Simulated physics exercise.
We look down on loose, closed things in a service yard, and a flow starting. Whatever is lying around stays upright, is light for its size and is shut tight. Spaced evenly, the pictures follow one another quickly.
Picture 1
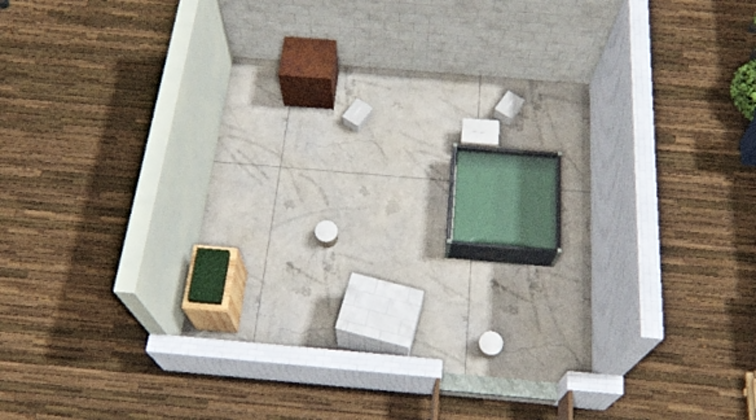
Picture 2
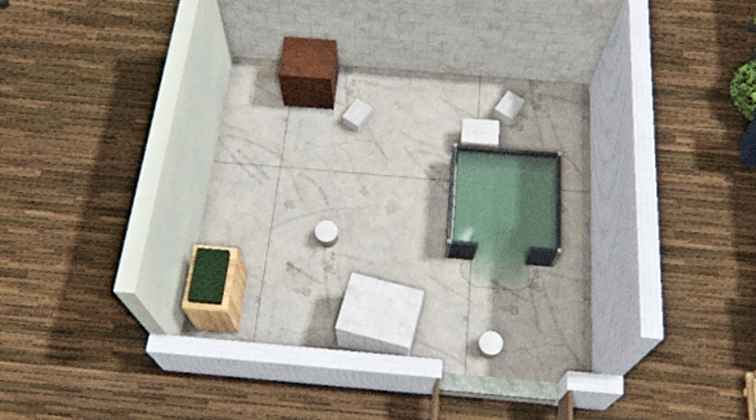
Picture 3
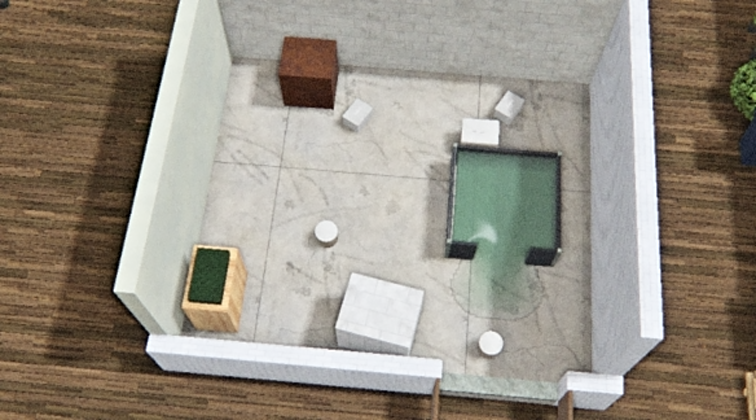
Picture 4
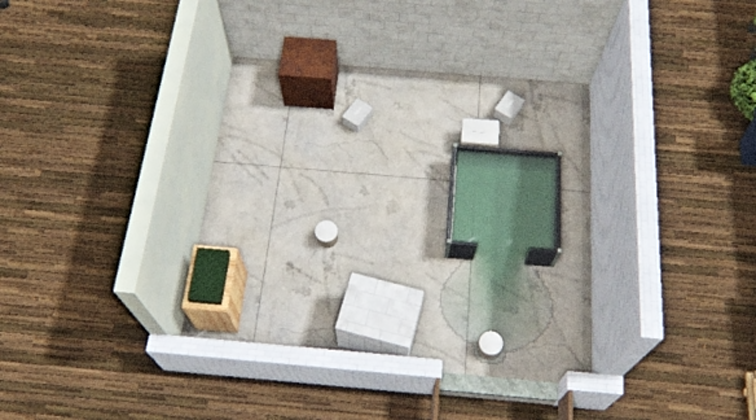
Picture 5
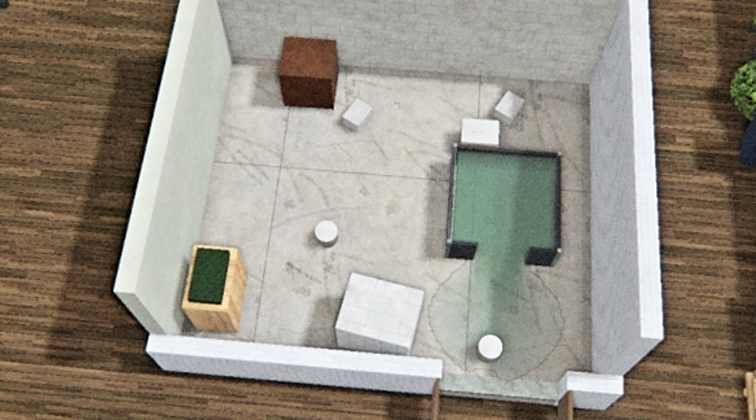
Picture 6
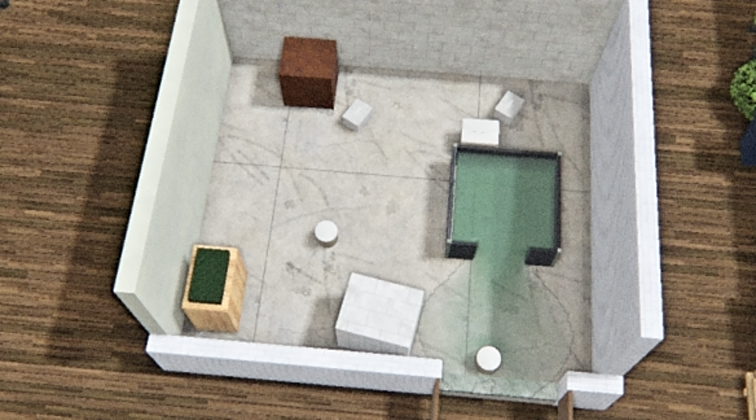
A walled yard with a pale stone floor, set on brown wooden planking, is seen from high above by a camera that stays still. A rust-brown box stands at the upper left, a wooden crate with a green top at the lower left, white blocks and cylinders are scattered about, and a dark-framed green tank sits at right. The tank's near side opens, greenish water spreads toward the bottom gap, and the nearby white cylinder shifts slightly downward.
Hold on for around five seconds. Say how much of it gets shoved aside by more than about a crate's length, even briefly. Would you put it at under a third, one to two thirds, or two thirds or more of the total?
Low band.
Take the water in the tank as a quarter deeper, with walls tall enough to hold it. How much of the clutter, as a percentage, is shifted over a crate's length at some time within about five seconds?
20 per cent or so.
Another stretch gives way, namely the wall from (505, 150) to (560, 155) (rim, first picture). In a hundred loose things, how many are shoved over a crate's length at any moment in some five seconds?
Roughly 40 in a hundred.
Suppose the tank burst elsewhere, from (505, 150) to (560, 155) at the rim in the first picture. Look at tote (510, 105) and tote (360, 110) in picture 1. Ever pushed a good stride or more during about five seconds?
Going one by one, the first made the full stretch and the second made the full stretch.
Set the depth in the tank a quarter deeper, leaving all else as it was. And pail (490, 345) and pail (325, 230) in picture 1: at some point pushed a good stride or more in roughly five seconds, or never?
Lab note, in sequence: Reached that mark / stayed below that mark.
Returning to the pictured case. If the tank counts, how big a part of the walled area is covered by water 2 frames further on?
About 20 in a hundred.
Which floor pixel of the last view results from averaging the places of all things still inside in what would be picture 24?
Around pixel (419, 152).
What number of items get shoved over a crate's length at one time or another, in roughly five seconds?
1.
A moment on, 1 of 5 are well off their spots; 0 afloat.
Next, 1 of 5 are well off their spots; 0 afloat.
Later, 1 of 5 are well off their spots; 0 afloat.
In the end, 1 of 5 are well off their spots, and 1 have been at some point; 0 afloat.
